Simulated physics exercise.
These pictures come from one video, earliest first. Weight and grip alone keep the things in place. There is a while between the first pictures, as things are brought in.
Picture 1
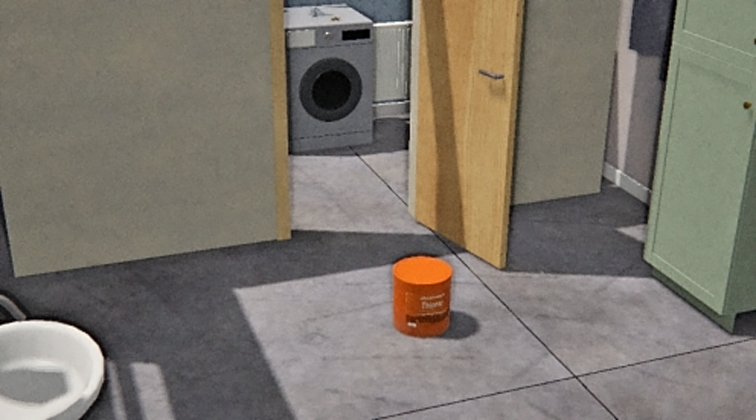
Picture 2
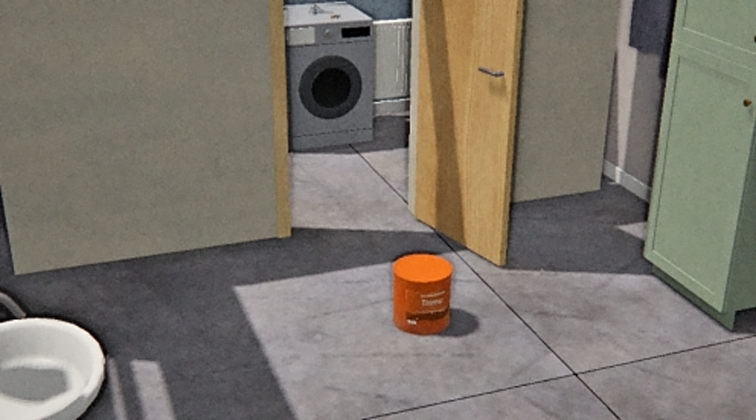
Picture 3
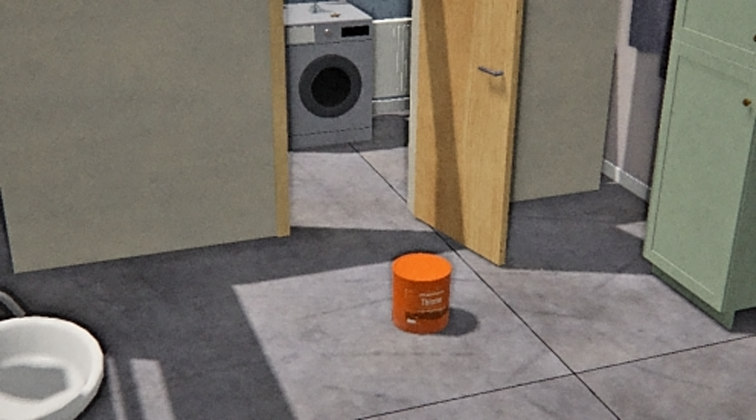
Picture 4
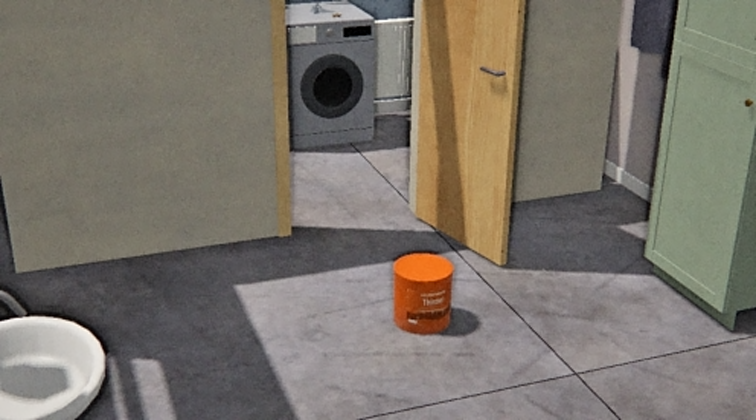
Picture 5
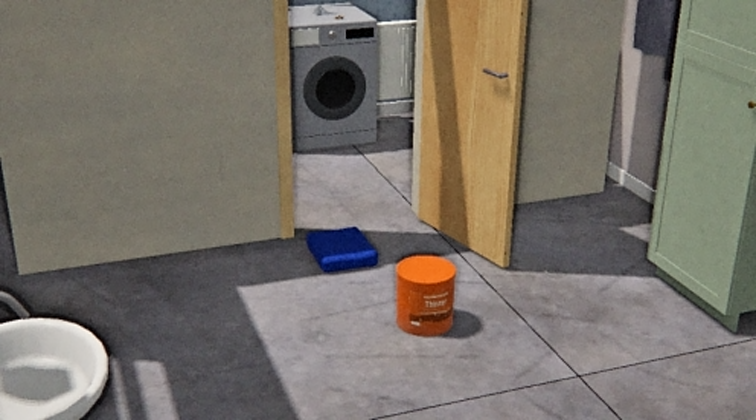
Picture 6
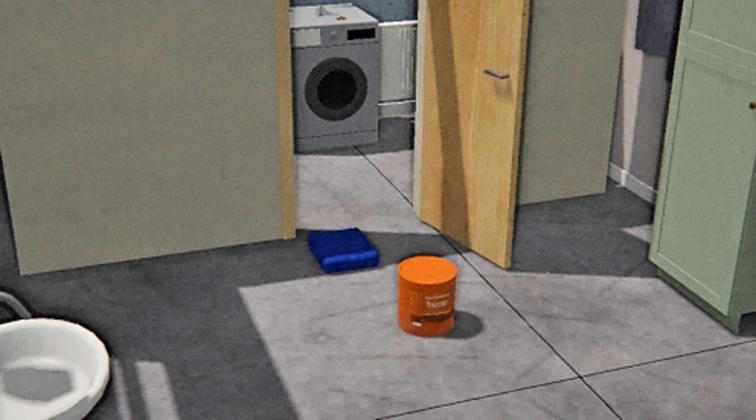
In a room with a grey tiled floor, an orange pail stands in front of a wide-open wooden door, with a washing machine beyond and a white basin at left. Nothing moves at first. Then a folded blue cushion appears on the floor behind the pail, to its left, and everything stays still.
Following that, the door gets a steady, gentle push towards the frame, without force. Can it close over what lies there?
It never touches the doorframe.
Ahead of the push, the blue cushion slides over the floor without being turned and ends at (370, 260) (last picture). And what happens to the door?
It then hits an obstruction.
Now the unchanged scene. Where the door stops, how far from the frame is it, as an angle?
The door ends up some 30° open.
Then, 1.00 s after the last picture, door 70° open.
Then, 1.60 s after the last picture, door 40° open; blue cushion slid a little near (324, 245).
At rest, door 31° open; moved from the start, blue cushion; orange pail in place. Seen from the same camera at the end, blue cushion near (304, 243).
